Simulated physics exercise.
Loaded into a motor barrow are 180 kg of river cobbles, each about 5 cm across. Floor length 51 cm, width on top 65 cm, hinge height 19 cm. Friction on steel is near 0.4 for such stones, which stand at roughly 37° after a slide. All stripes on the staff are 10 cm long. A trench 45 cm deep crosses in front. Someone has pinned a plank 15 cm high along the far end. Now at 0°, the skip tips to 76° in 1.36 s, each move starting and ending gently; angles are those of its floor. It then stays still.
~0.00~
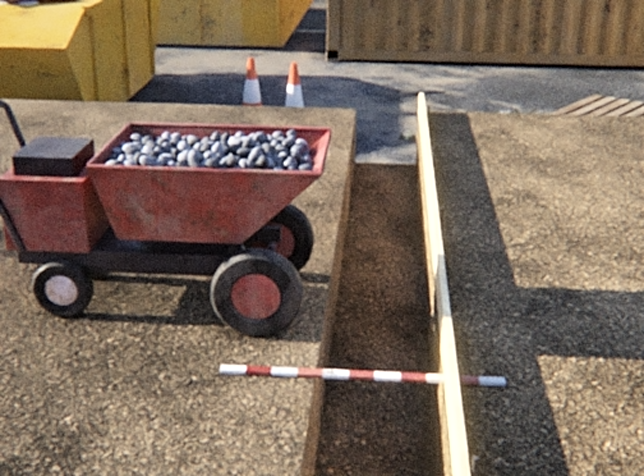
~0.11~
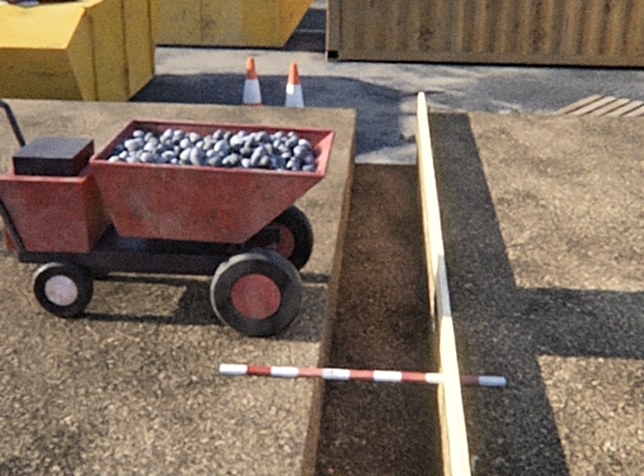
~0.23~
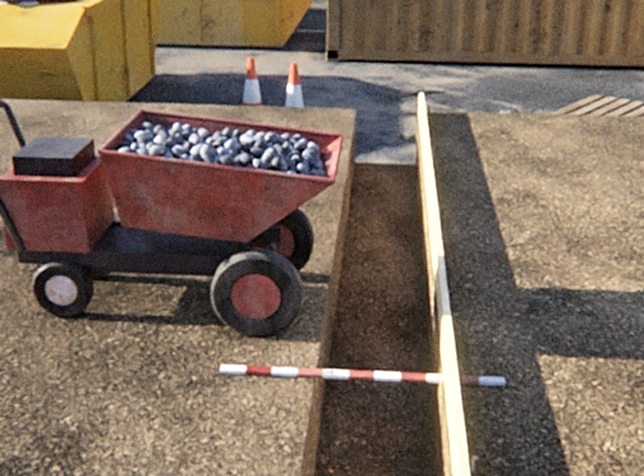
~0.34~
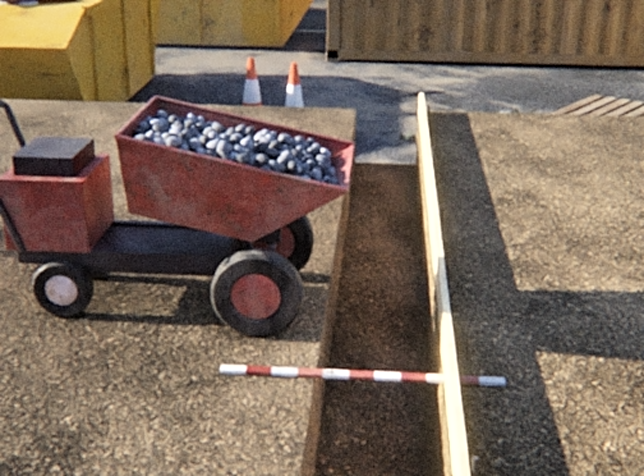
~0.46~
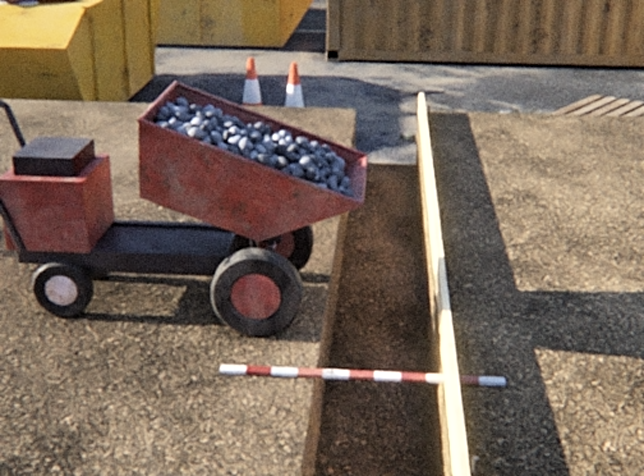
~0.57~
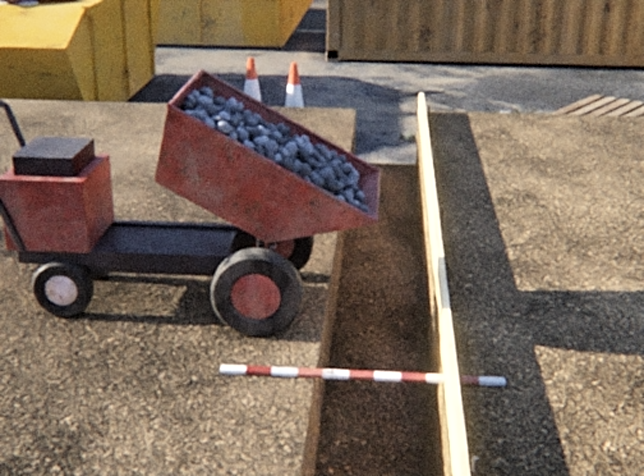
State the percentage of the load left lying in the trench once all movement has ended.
The share left there is about 82 per cent.
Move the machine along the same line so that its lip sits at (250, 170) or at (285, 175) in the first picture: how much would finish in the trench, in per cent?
First place roughly 100%, second roughly 100%.
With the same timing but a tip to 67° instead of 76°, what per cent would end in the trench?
Roughly 70% would end there.
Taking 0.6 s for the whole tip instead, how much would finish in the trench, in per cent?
Around 65 per cent would end in the trench.
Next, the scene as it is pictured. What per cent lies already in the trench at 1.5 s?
Around 40 per cent of it.
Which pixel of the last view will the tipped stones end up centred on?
I'd point to around (404, 378).
After 1.0 s the floor is at 64°; 98 % in the skip, 2 % in the trench; the foremost stones are at (428, 292).
After 1.5 s the floor is at 76°; 50 % in the skip, 38 % in the trench, 12 % past the trench; the foremost stones are at (555, 312).
After 1.8 s the floor is at 76°; 18 % in the skip, 64 % in the trench, 17 % past the trench; the foremost stones are at (626, 318).
After 3.8 s the floor is at 76°; 0 % in the skip, 82 % in the trench, 18 % past the trench; the foremost stones are past the picture's edge.
